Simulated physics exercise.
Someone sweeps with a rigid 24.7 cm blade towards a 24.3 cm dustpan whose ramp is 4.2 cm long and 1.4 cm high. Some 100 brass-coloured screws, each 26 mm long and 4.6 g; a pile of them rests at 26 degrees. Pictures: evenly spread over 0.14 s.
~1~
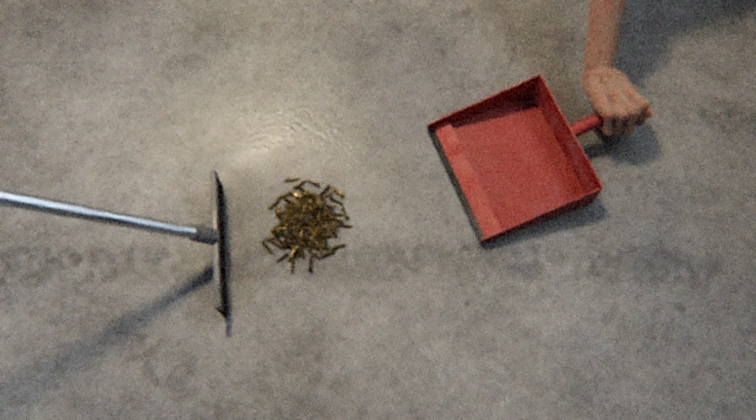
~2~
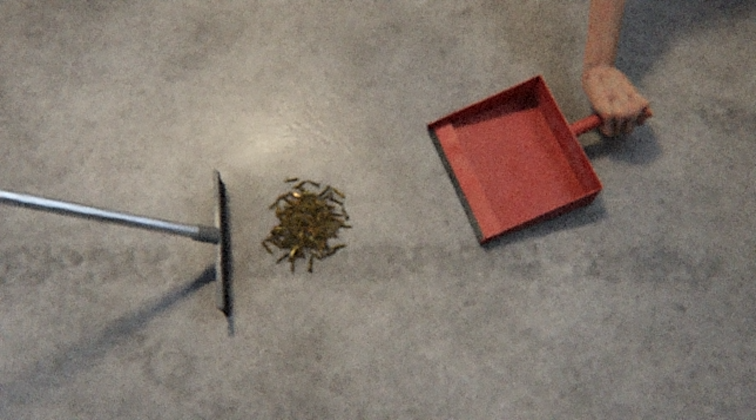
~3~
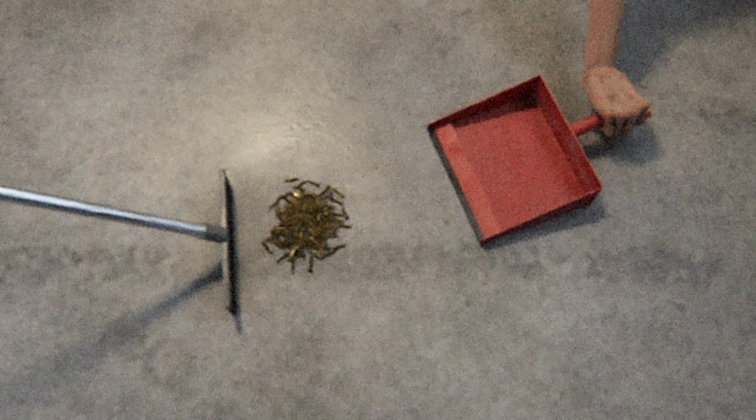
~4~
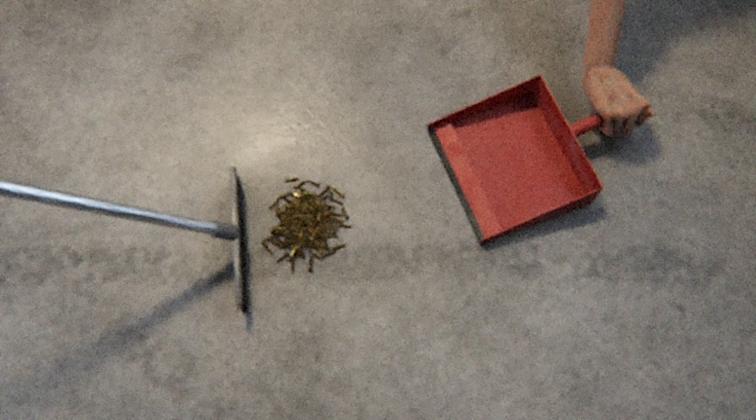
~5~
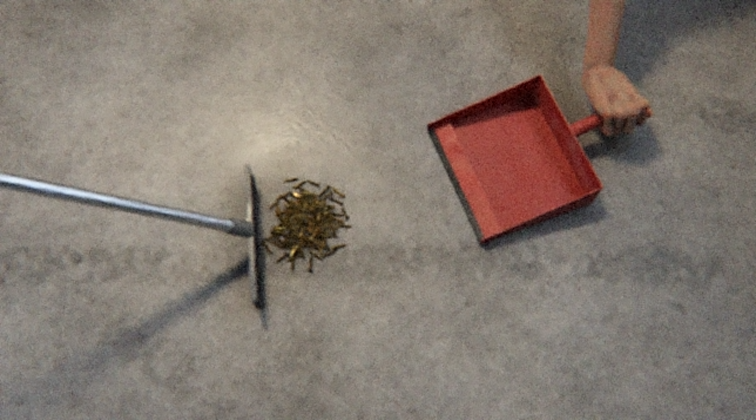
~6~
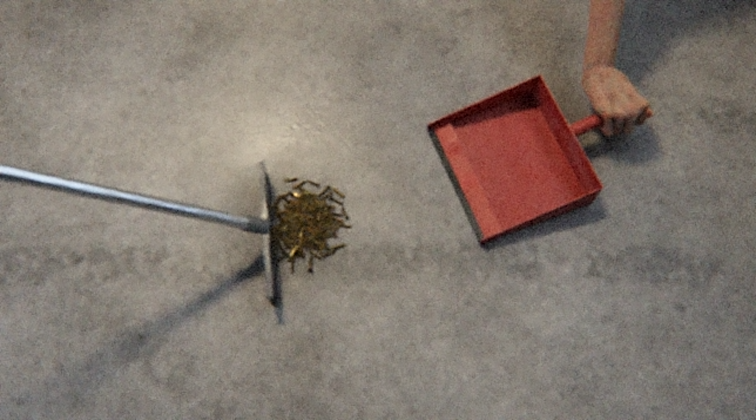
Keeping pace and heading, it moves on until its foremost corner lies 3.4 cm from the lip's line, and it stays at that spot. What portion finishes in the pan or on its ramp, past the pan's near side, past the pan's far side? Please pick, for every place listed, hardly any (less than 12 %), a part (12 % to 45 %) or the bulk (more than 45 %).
Pan: A part, near side: Hardly any, far side: Hardly any.
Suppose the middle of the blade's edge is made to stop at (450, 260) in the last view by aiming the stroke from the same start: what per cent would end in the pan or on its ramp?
Some 20 per cent.
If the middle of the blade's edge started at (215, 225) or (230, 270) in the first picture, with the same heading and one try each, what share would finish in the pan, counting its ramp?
About 20 and 25 per cent.
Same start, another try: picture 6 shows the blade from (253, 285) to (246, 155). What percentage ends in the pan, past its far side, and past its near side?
Pan: 0, far side: 5, near side: 0.
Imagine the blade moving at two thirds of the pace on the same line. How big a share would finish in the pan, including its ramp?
I'd put it at close to 5 per cent.
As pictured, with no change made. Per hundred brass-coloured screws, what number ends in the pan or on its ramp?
Result: Roughly 20 %.
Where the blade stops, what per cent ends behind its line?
Roughly 0 percent of it.
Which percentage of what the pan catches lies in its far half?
Something like 50 per cent of the catch.
Then, 0.17 s after the last picture, middle of the blade 20 cm from the lip; 0 % over the lip, far side 0 %, near side 0 %.
Then, 0.27 s after the last picture, middle of the blade 10 cm from the lip; 0 % over the lip, far side 0 %, near side 0 %.
Then, 0.52 s after the last picture, middle of the blade 6 cm from the lip; 20 % over the lip, far side 0 %, near side 5 %.
In the end, pan 20 %, near side 5 %, far side 0 %, in front of the lip or behind the blade 75 %.
